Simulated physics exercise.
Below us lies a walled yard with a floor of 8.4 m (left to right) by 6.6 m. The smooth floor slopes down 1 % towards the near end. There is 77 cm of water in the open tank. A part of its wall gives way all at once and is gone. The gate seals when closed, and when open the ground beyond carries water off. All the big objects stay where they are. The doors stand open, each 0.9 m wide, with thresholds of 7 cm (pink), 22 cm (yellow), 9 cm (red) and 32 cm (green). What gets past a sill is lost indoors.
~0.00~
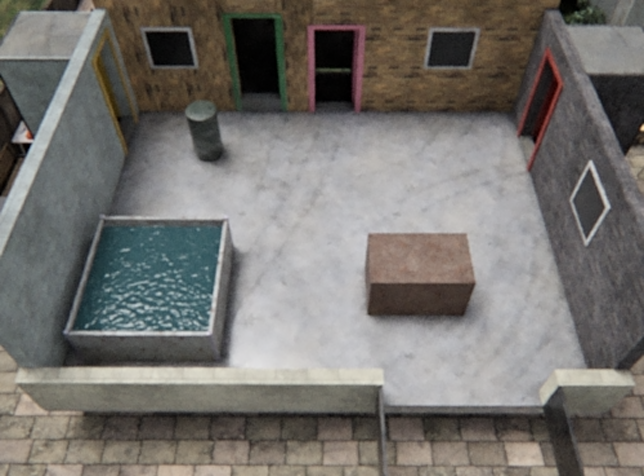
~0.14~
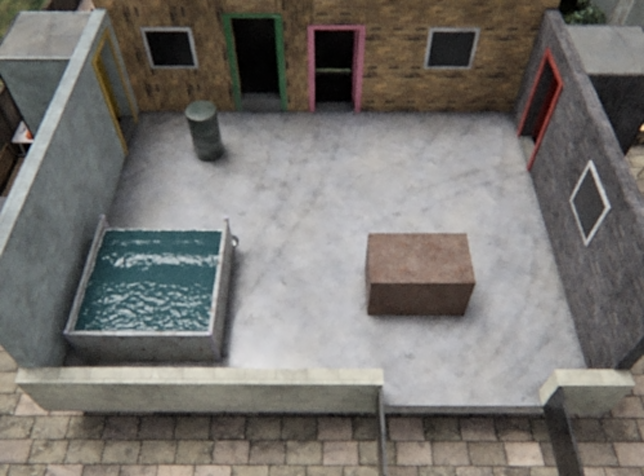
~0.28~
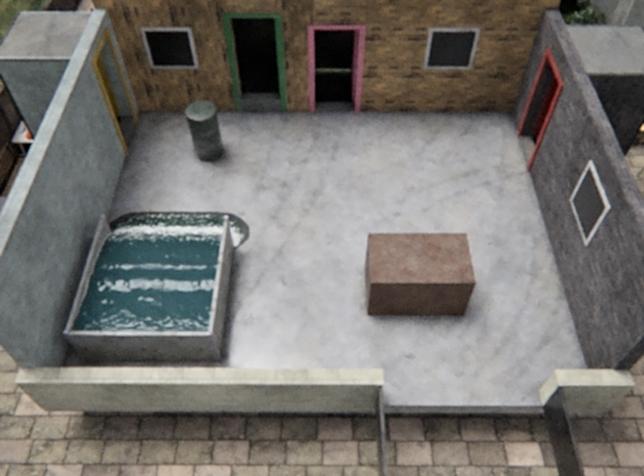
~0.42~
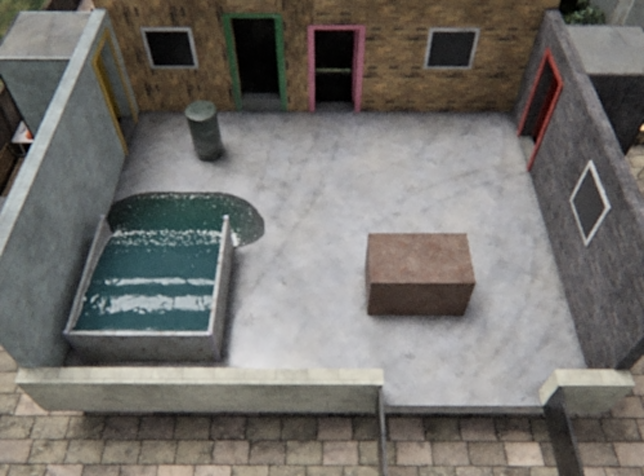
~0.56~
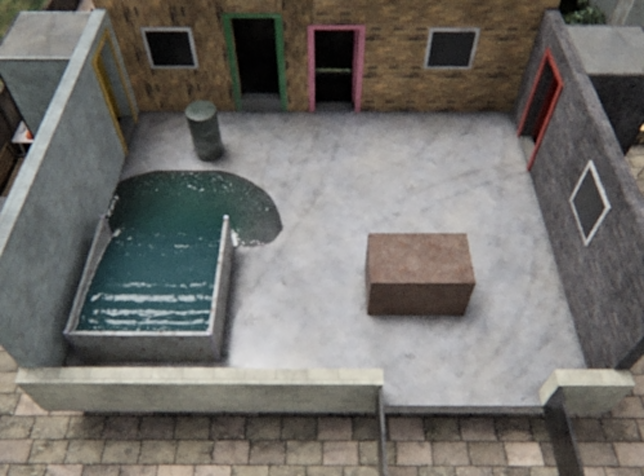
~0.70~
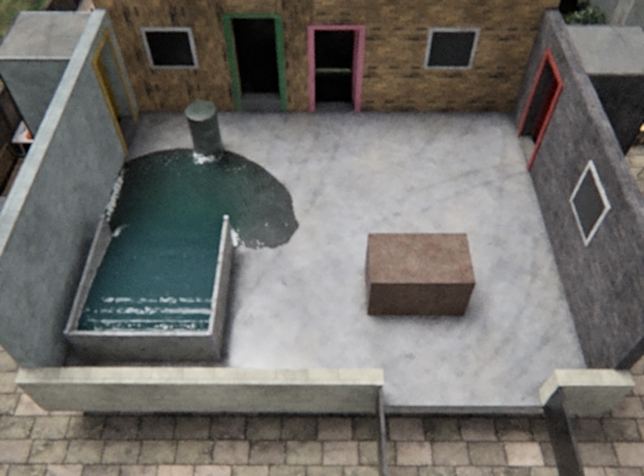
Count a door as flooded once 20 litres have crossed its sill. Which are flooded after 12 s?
The water let in: At the pink door it passes the limit; at the yellow door it goes over the limit; at the red door it exceeds the limit; at the green door it keeps below the limit.
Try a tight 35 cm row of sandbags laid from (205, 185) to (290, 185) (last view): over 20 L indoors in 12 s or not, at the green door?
Against that limit: Green not over.
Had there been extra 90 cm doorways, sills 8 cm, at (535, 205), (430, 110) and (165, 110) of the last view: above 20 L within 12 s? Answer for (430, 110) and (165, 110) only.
In that order: Below, above.
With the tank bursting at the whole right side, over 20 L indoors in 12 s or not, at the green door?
Against that limit: Green not over.
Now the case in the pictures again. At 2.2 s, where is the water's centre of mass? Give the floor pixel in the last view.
Around (189, 204).
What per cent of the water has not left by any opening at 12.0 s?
About 78 per cent.
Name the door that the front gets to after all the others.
The red one.
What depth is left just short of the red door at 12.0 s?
Roughly 6.0 cm deep.
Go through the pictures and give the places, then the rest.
In the first picture, still water, 77 cm deep, in the open tank at (153, 274).
In the second picture, the front is at a hidden place, 1.1 m from the gap on the open tank's far side; 0.5 m2 of floor is under water; 77 cm left at the back of the open tank.
In the third picture, water pours out on the open tank's far side and has run 1.3 m, to a hidden place; typically 13 cm deep outside, 77 cm at the open tank's back.
In the fourth picture, the front is at (110, 210), 1.7 m from the gap on the open tank's far side; 3.4 m2 of floor is under water; 77 cm left at the back of the open tank.
In the fifth picture, the front is at (117, 187), 2.1 m from the gap on the open tank's far side; 5.4 m2 of floor is under water; 72 cm left at the back of the open tank.
In the sixth picture, the front is at (158, 154), 2.6 m from the gap on the open tank's far side; 7.4 m2 of floor is under water; 65 cm left at the back of the open tank.
After 1.4 s water covers 30 % of the floor and is deepest (52 cm) near (155, 114); pink door not reached, yellow door 12 cm at the sill, 0 L in, red door not reached, green door 22 cm at the sill, 0 L in.
After 2.2 s water covers 35 % of the floor and is deepest (53 cm) near (163, 114); pink door 17 cm at the sill, 2 L in, yellow door 34 cm at the sill, 13 L in, red door not reached, green door 23 cm at the sill, 0 L in.
After 3.5 s water covers 45 % of the floor and is deepest (30 cm) near (131, 142); pink door 14 cm at the sill, 57 L in, yellow door 30 cm at the sill, 103 L in, red door not reached, green door 16 cm at the sill, 0 L in.
After 7.0 s water covers 80 % of the floor and is deepest (24 cm) near (587, 391); pink door 5 cm at the sill, 85 L in, yellow door 8 cm at the sill, 117 L in, red door 16 cm at the sill, 140 L in, green door 6 cm at the sill, 0 L in.
After 12.0 s water covers 95 % of the floor and is deepest (13 cm) near (563, 391); pink door 1 cm at the sill, 85 L in, yellow door 2 cm at the sill, 117 L in, red door 6 cm at the sill, 161 L in, green door 1 cm at the sill, 0 L in.
